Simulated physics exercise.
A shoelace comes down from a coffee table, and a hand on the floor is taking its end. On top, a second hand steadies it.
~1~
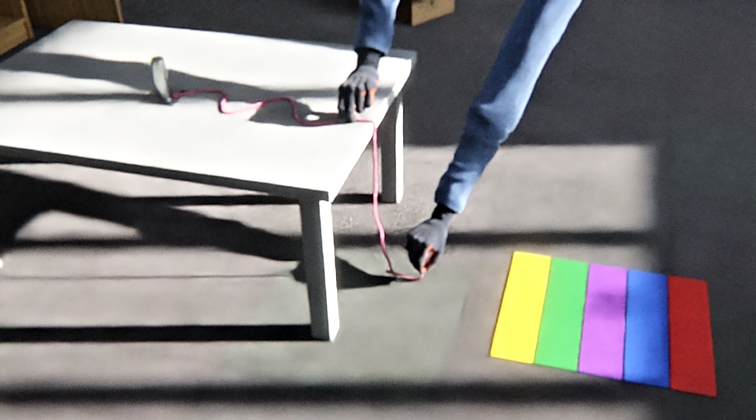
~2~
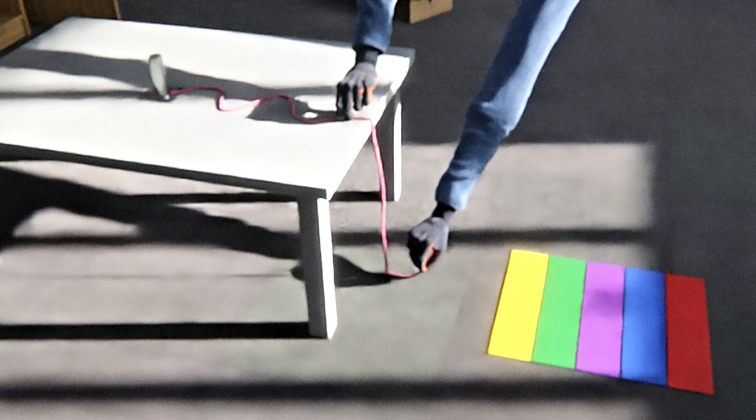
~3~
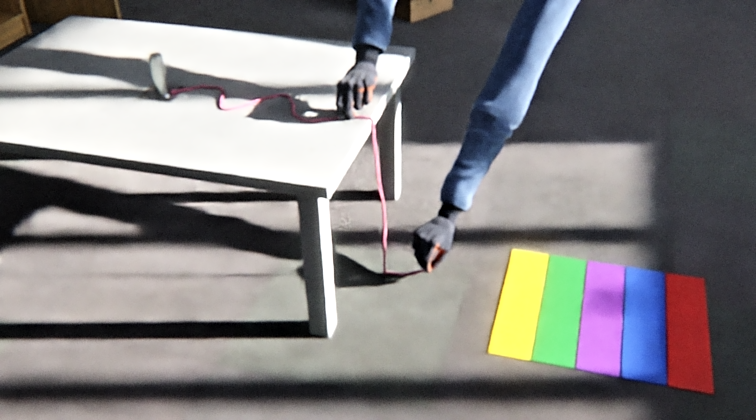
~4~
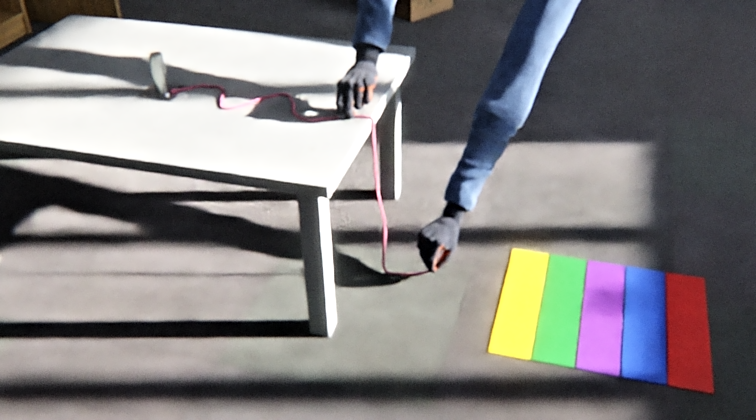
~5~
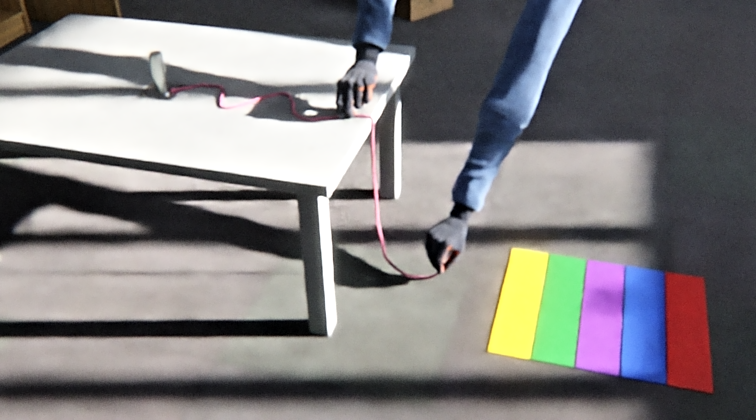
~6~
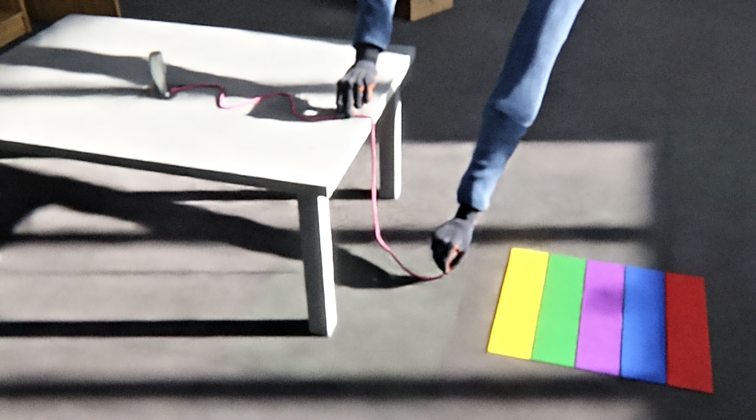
A gloved hand near the floor drew the end of a pink cord slowly a short way right, toward some colored stripes, while another hand stayed on the white table, resting by the cord.
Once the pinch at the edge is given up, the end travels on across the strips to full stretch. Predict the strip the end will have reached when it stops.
I would say the blue strip.
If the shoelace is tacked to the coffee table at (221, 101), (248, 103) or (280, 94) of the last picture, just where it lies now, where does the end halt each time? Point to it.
(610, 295), (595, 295), (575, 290).
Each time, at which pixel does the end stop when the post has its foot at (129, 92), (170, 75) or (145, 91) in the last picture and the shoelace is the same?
Try by try, about (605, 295), (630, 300) and (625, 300).
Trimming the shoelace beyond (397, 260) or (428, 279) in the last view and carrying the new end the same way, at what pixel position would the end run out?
Around (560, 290) for the first cut and around (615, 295) for the second.
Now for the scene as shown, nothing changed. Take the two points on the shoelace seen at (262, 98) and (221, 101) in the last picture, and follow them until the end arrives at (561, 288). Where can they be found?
They end up at (306, 108) and at (250, 102).
A little later, end near (561, 288); over green.
Next, end near (614, 297); over purple.
When it is tight, end near (647, 303); over blue. Over blue.
